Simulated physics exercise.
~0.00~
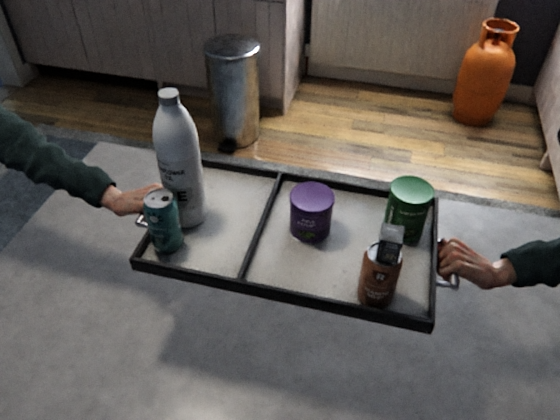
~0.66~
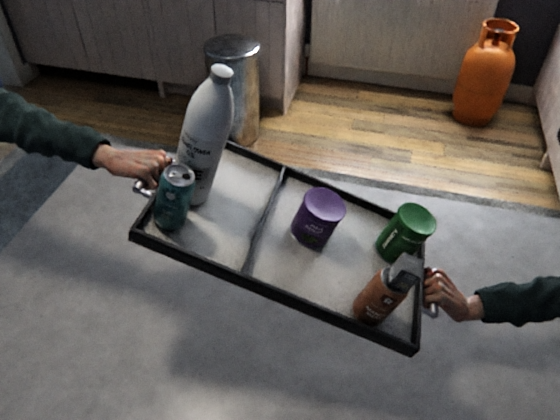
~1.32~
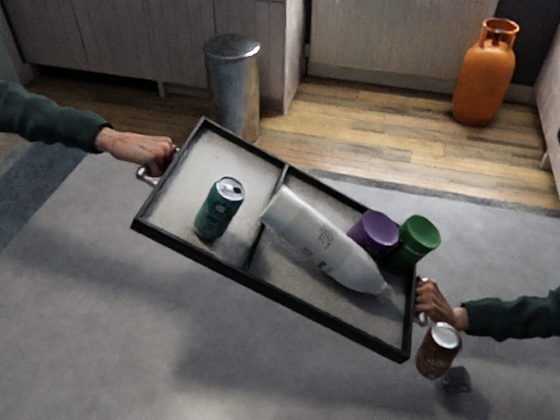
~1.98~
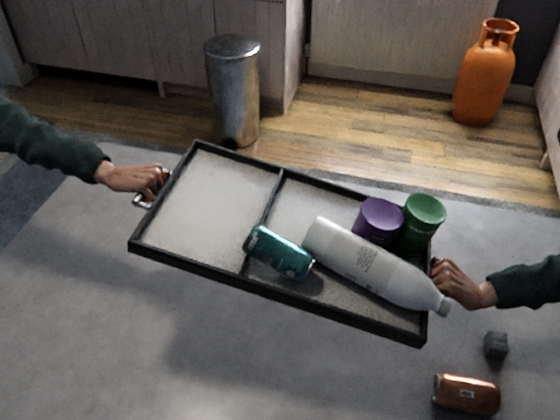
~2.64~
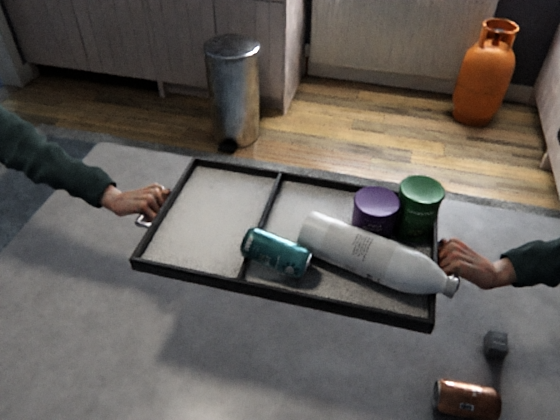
In a room with wooden flooring and a grey rug, two hands tip a divided tray down to the right, sending an orange can and a small dark object to the floor, then level it with the white bottle and turquoise can lying beside upright purple and green tins.
